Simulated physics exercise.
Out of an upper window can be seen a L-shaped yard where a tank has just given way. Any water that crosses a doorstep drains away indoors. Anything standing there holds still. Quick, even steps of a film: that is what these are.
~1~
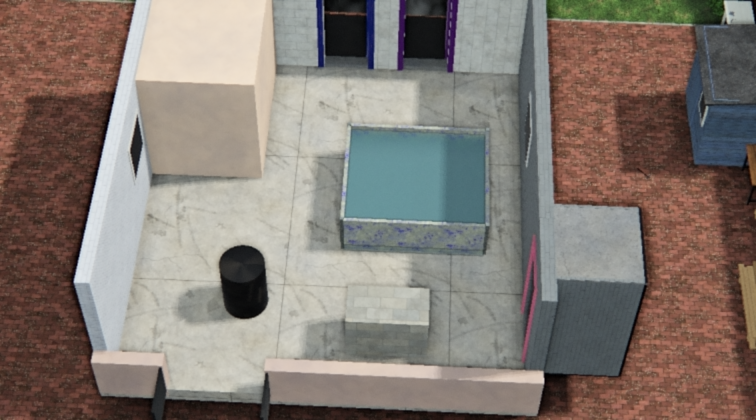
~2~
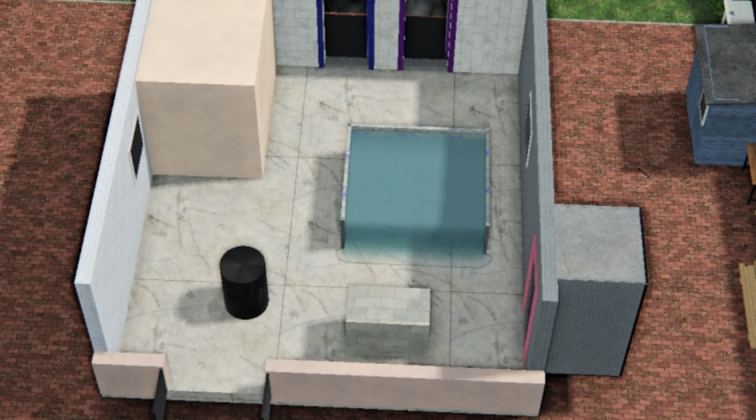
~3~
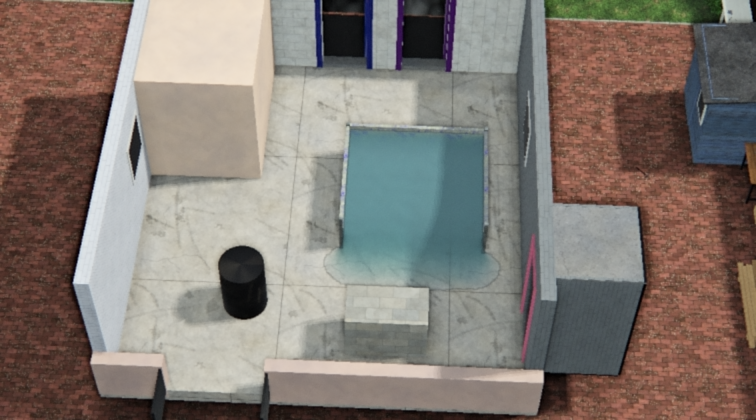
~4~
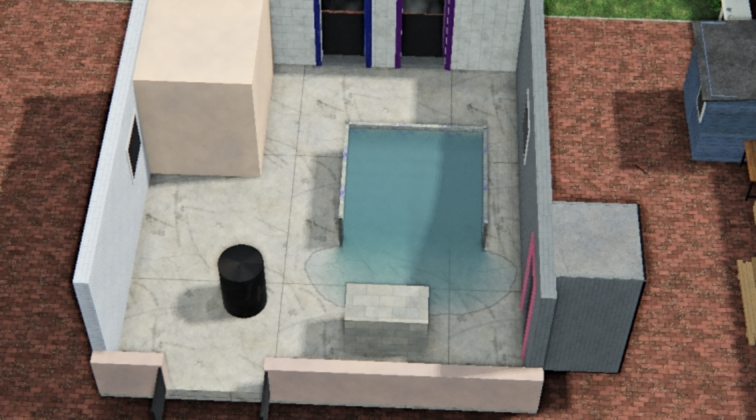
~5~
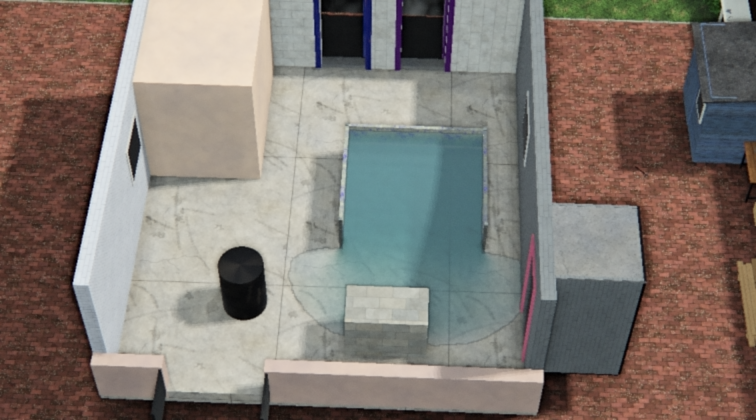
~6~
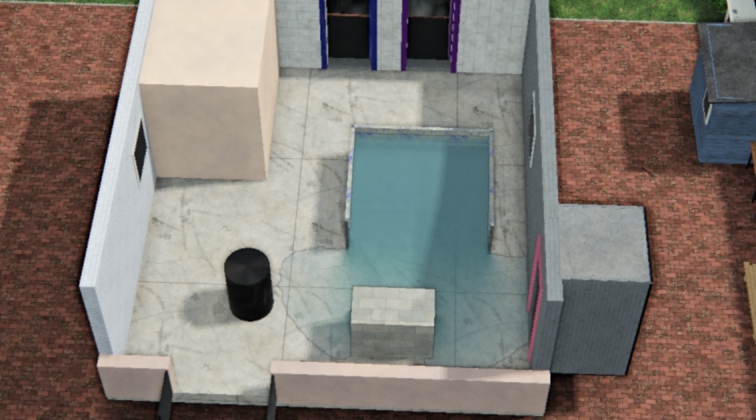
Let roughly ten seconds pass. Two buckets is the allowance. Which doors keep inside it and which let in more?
Here is how it goes: The pink door lets in more; the blue door keeps inside it; the purple door keeps inside it.
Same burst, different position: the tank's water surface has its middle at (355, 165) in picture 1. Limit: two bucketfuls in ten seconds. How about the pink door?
The pink door exceeds the threshold.
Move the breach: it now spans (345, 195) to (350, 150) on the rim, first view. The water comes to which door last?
My pick: The one in pink.
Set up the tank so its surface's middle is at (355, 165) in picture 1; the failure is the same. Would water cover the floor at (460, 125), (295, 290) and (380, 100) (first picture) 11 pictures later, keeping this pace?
Bone-dry, soaked, bone-dry.
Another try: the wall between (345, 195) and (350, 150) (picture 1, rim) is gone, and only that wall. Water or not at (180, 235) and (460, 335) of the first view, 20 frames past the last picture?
Soaked; untouched.
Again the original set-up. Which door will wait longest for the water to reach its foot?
Observed: The blue door.
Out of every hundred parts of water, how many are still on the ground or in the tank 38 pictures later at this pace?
I reckon around 76 in a hundred.
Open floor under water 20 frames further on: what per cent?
About 55 per cent.
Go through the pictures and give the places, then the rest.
In the first picture, the water tank at (416, 176) is whole and still.
In the second picture, water pours out at (414, 239) and has run to (486, 259).
In the third picture, water pours out at (413, 241) and has run to (330, 266).
In the fourth picture, water pours out at (412, 240) and has run to (504, 290).
In the fifth picture, the front is at (521, 304), out from the gap at (412, 242).
In the sixth picture, the front is at a hidden place, out from the gap at (418, 243).
A moment on, water covers 30 % of the floor; the pink door wet at the sill, nothing in, the blue door not reached, the purple door not reached.
Next, water covers 40 % of the floor; the pink door over two buckets in, the blue door not reached, the purple door not reached.
Then, water covers 55 % of the floor; the pink door far over two buckets in, the blue door not reached, the purple door not reached.
Later, water covers 70 % of the floor; the pink door far over two buckets in, the blue door not reached, the purple door not reached.
In the end, water covers 95 % of the floor; the pink door far over two buckets in, the blue door wet at the sill, nothing in, the purple door wet at the sill, nothing in.
